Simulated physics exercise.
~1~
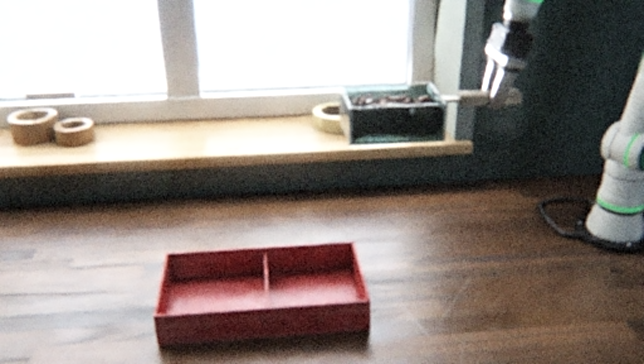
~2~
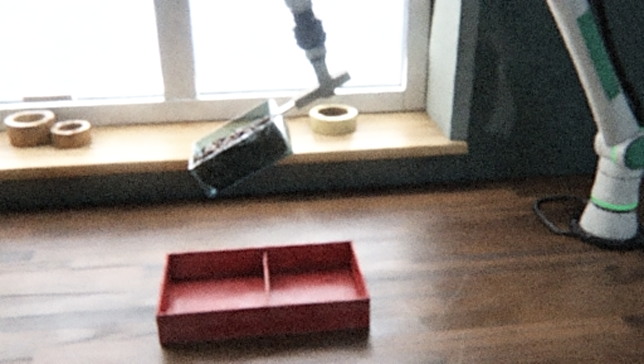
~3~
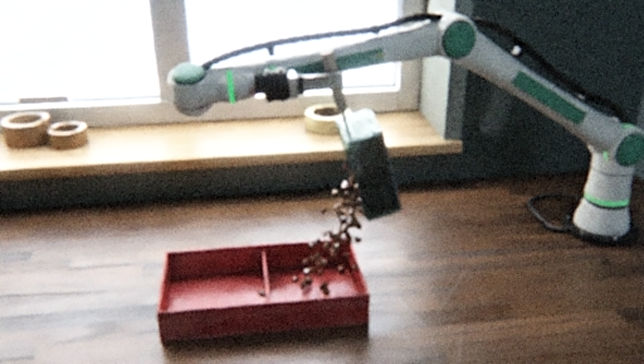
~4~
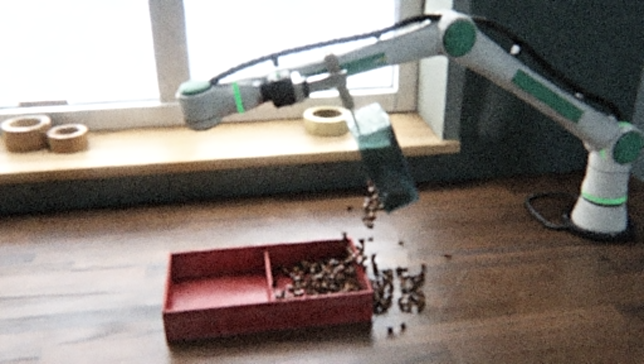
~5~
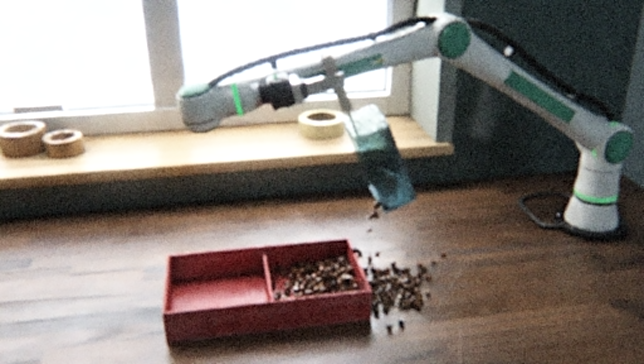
At first, a robot arm holds a clear box of small brown pellets beside the window sill, while a divided red crate sits on the wooden table. The arm carries the box left over the sill and begins to tip it. It then moves the box back to the right above the crate and tilts it steeply, so pellets pour into the right-hand compartment. As the box tips further, some pellets land on the table beyond the crate's right end. Finally the stream thins to a few pieces, leaving a heap in the right compartment and a smaller scatter beside it.
